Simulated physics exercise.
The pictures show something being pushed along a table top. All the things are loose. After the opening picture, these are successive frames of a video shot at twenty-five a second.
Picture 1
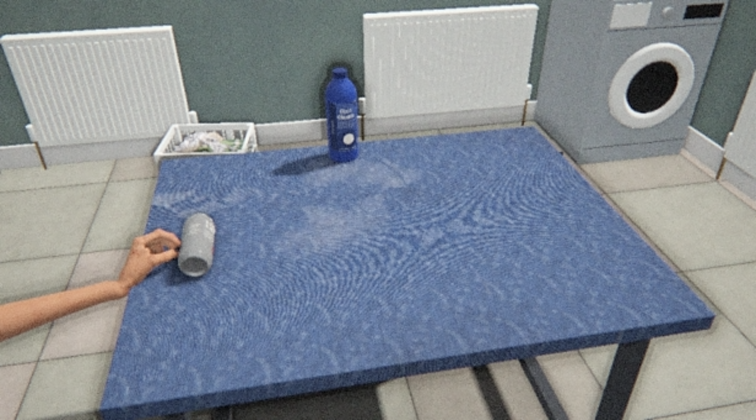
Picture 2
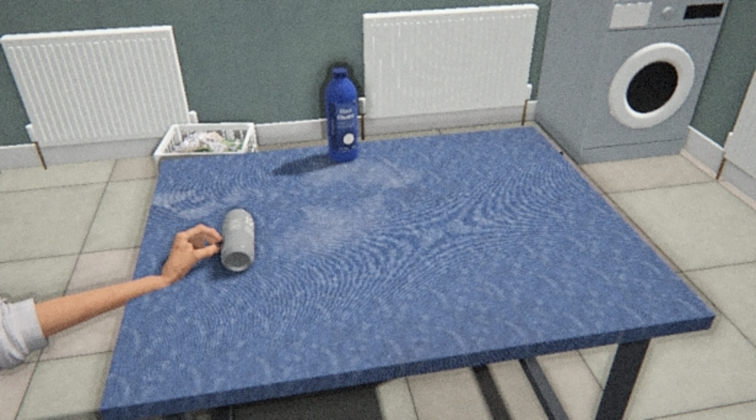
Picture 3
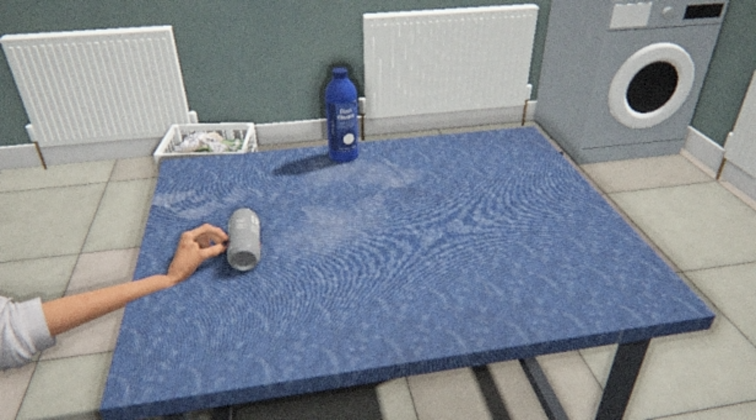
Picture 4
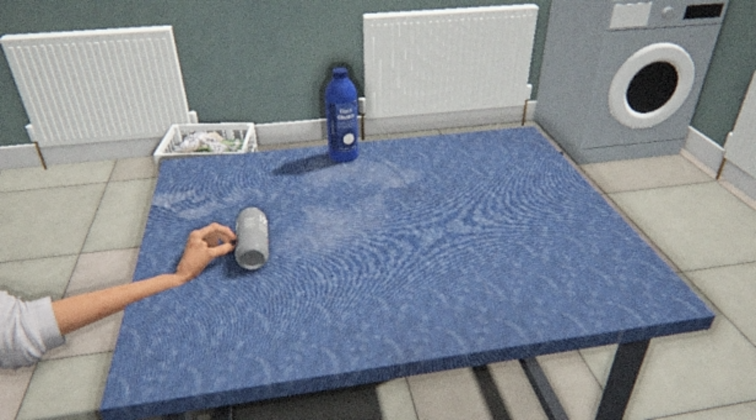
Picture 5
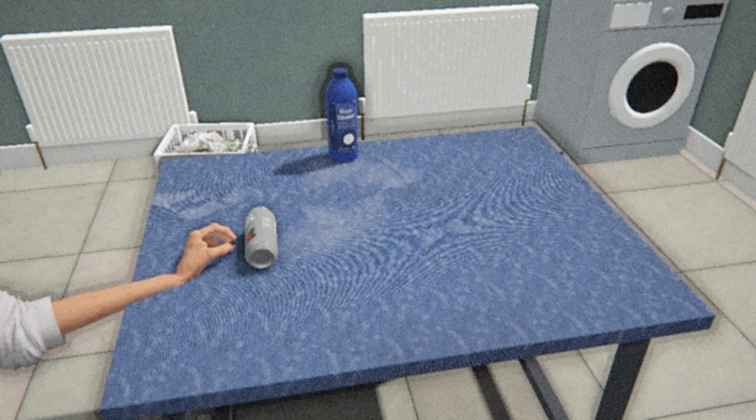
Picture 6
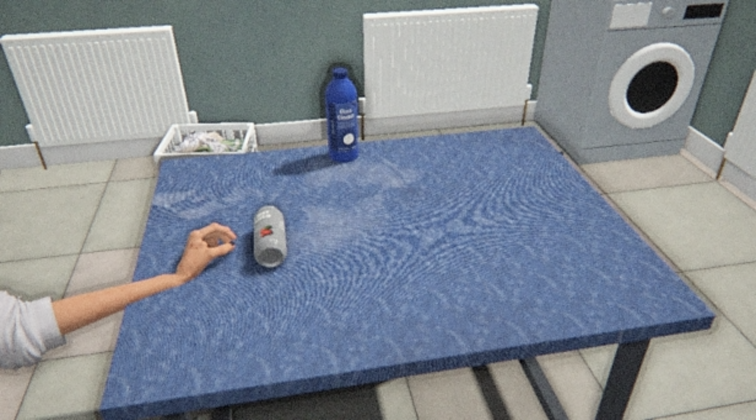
Grey can lying on a blue table being pushed right by a hand, then rolling slightly away from the stilled fingers.
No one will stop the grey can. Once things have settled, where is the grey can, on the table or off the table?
The grey can remains on top.
Then, 0.10 s on from there, grey can shifted about its own width near (290, 234).
Then, 0.30 s on from there, grey can shifted well along near (324, 230).
Then, 0.50 s on from there, grey can shifted well along near (351, 227).
Then, 0.80 s on from there, grey can shifted well along near (376, 224).
In the end, moved from the start, grey can. At the end, from the last picture's camera, grey can near (383, 223).
